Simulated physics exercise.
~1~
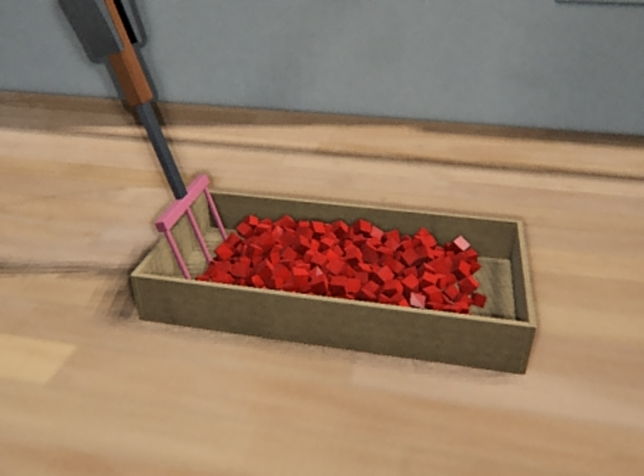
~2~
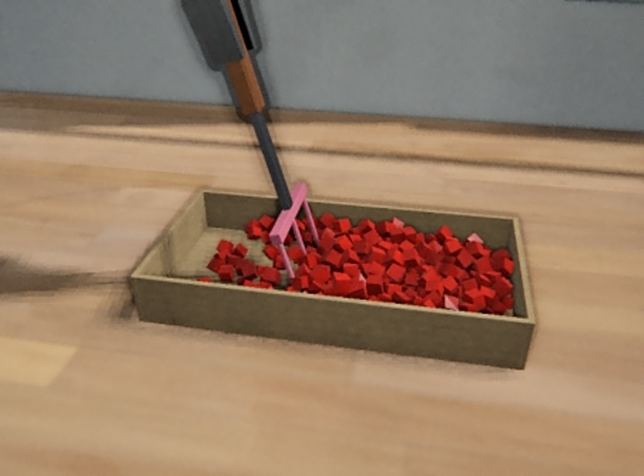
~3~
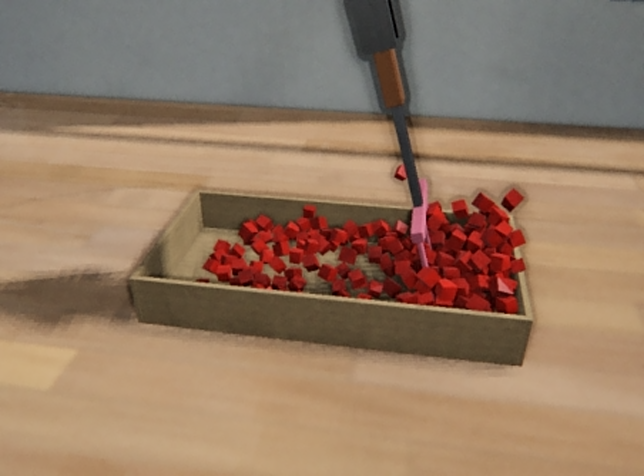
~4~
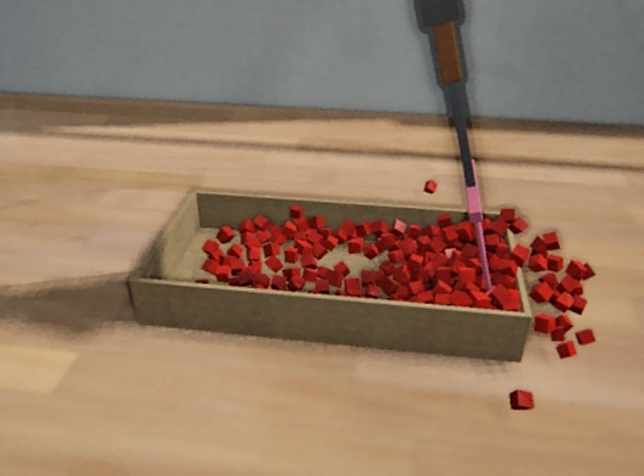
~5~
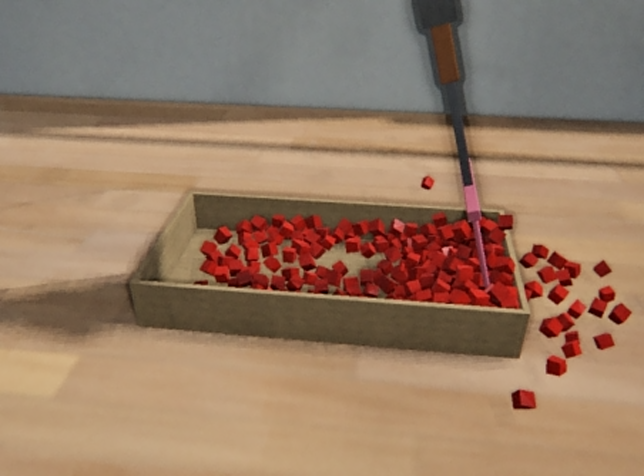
A robot arm drags a pink comb right through red cubes, spilling some over the trough's end.
